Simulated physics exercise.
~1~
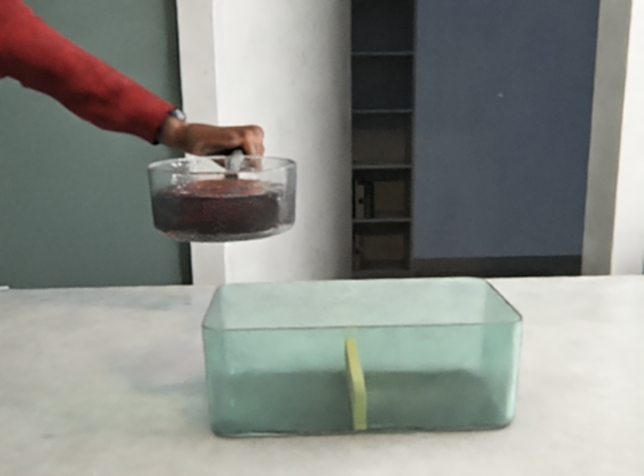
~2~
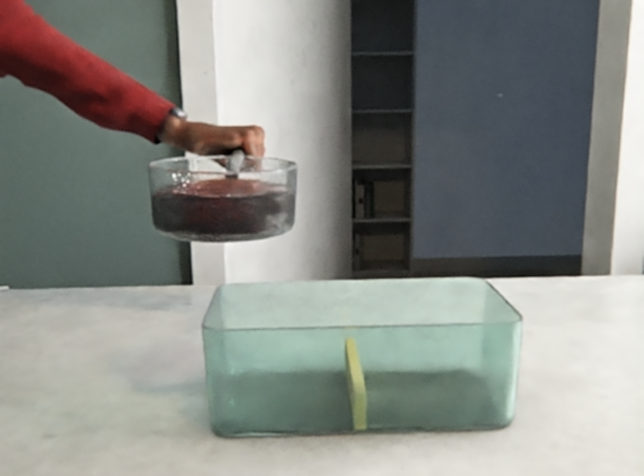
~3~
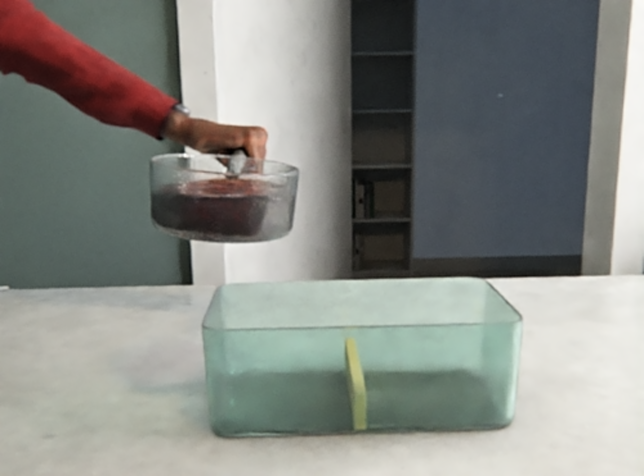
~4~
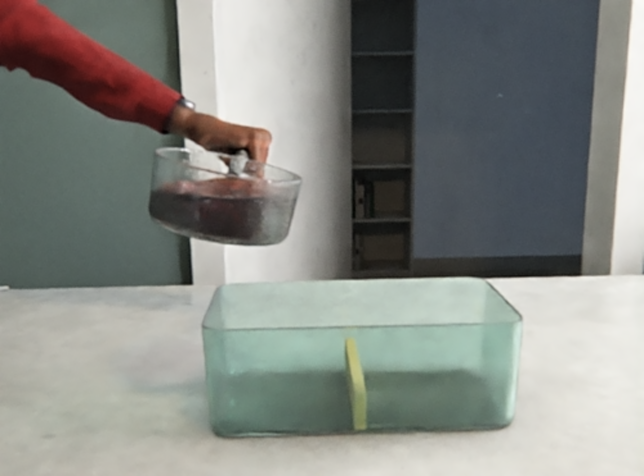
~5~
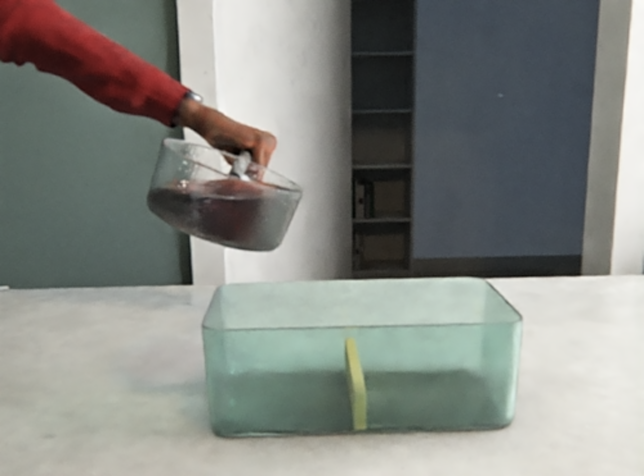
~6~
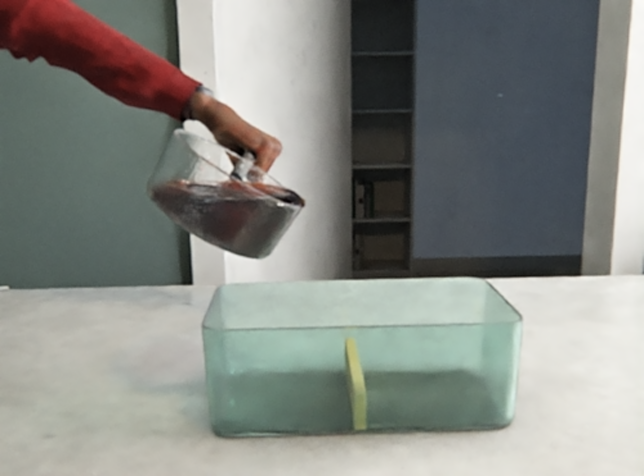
A hand in a red sleeve tilts a clear pan of dark liquid rightward above a basin.
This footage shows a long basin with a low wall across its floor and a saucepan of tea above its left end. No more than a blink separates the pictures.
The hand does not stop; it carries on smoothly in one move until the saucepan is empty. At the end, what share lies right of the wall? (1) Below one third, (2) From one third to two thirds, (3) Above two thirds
Below one third.
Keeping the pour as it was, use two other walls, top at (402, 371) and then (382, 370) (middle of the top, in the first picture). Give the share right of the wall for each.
First try close to 15 percent, second try close to 10 percent.
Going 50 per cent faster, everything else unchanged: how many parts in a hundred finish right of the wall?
Near 15 %.
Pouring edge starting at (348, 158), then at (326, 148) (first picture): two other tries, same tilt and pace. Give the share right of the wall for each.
First try: About 70 %; second try: About 60 %.
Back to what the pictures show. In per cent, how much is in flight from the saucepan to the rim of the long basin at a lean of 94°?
Some 30 per cent, I'd say.
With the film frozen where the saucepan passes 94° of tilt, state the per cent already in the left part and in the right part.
Left 30, right 15.
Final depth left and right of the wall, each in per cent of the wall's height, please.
Left part: 50 per cent; right part: 20.
A moment on, the saucepan is tipped on its side and 23 per cent is still to pour, 31 is left of the wall and 17 right of it.
Next, the saucepan is tipped right over and 3 per cent is still to pour, 67 is left of the wall and 24 right of it.
Then the saucepan is tipped right over and 0 per cent is still to pour, 73 is left of the wall and 25 right of it.
Later the saucepan is tipped right over and 0 per cent is still to pour, 72 is left of the wall and 26 right of it.
Finally, 72 per cent lies left of the wall, 26 right of it and 2 outside.
